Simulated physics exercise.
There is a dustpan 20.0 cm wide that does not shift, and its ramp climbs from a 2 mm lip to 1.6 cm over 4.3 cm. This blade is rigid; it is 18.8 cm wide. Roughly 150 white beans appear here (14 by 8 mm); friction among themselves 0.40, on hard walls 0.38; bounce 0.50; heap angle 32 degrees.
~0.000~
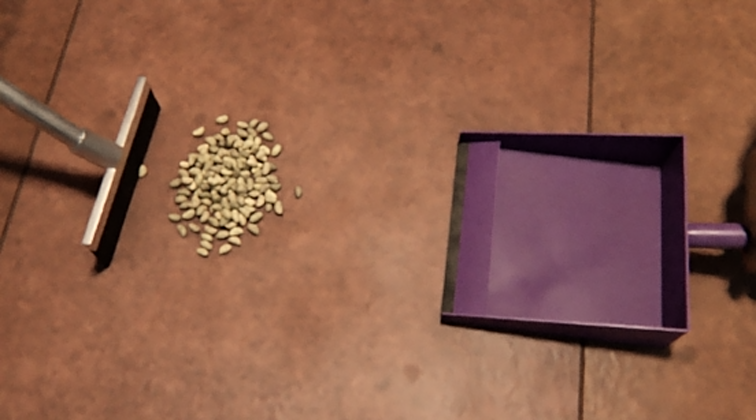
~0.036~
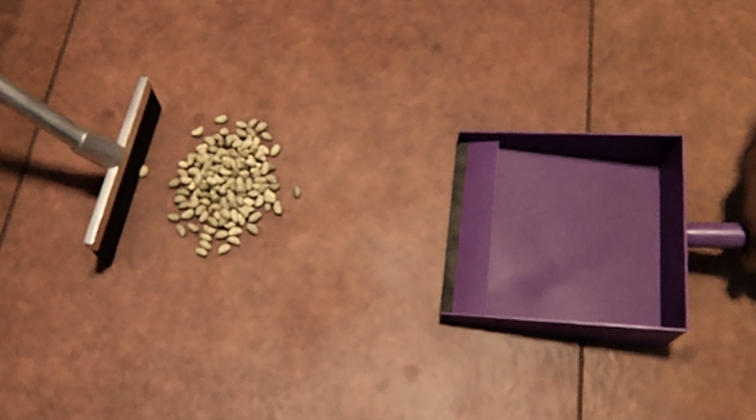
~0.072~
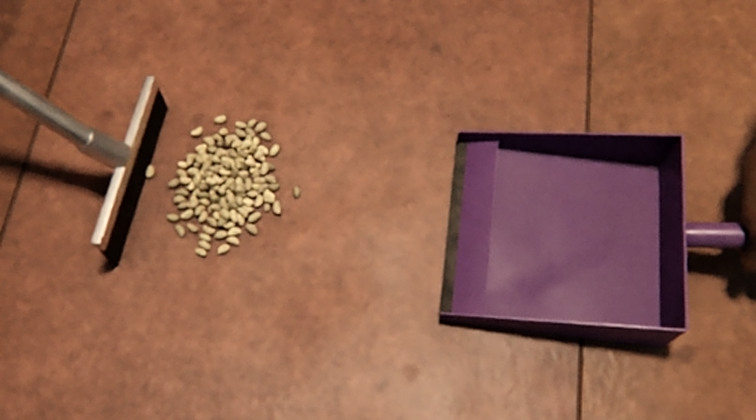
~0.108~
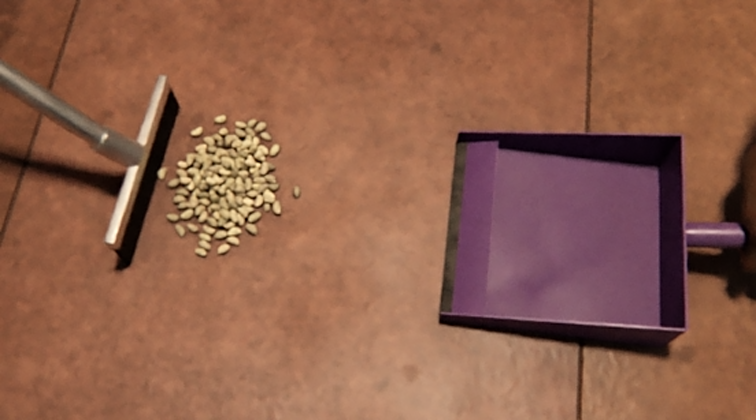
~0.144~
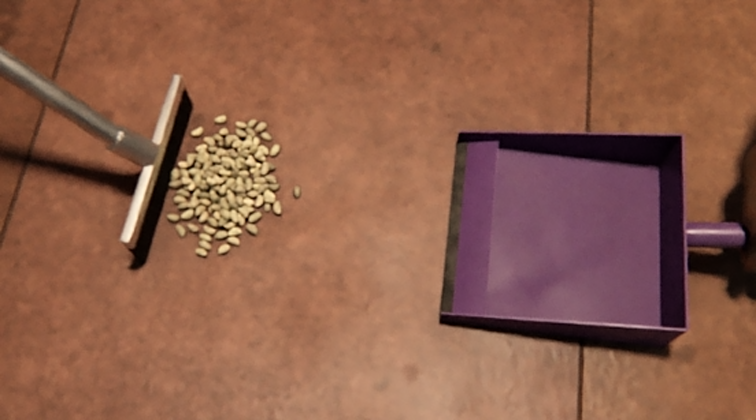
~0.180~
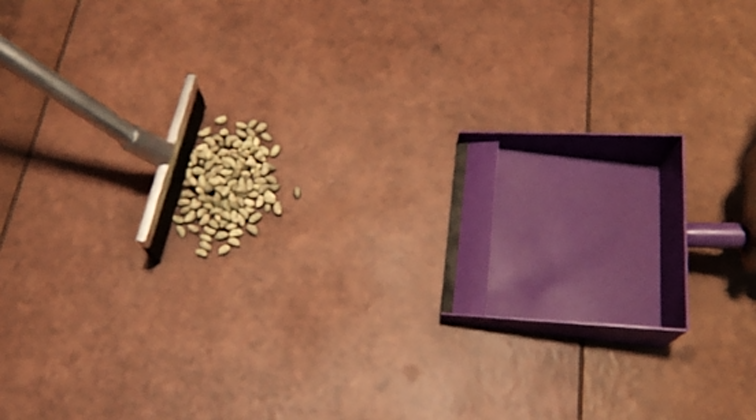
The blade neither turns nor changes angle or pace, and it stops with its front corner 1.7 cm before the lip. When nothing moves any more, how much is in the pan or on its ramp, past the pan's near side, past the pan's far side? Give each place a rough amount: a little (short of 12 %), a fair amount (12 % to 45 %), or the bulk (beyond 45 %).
Pan: A fair amount; near side: A little; far side: A fair amount.
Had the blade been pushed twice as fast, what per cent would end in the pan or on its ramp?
Then around 30 per cent.
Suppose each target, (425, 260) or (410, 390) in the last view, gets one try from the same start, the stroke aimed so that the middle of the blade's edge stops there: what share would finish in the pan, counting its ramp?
Some 35 in a hundred and 5 in a hundred.
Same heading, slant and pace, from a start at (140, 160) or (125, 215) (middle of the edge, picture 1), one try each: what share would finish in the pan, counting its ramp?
I'd put it near 20 per cent for the first and near 35 per cent for the second.
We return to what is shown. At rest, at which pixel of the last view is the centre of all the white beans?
Approximately (450, 187) in the last view.
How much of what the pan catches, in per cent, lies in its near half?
10 per cent.
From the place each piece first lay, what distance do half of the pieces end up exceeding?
It comes to some 24 cm.
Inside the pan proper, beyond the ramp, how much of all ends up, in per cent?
It comes to some 0 per cent.
After 0.51 s, middle of the blade 16 cm from the lip; 0 % over the lip, far side 10 %, near side 0 %.
After 0.73 s, middle of the blade 7 cm from the lip; 0 % over the lip, far side 20 %, near side 5 %.
Then, at 1.06 s, middle of the blade 2 cm from the lip; 25 % over the lip, far side 25 %, near side 5 %.
At rest (2.2 s), pan 25 %, near side 5 %, far side 25 %, in front of the lip or behind the blade 45 %.
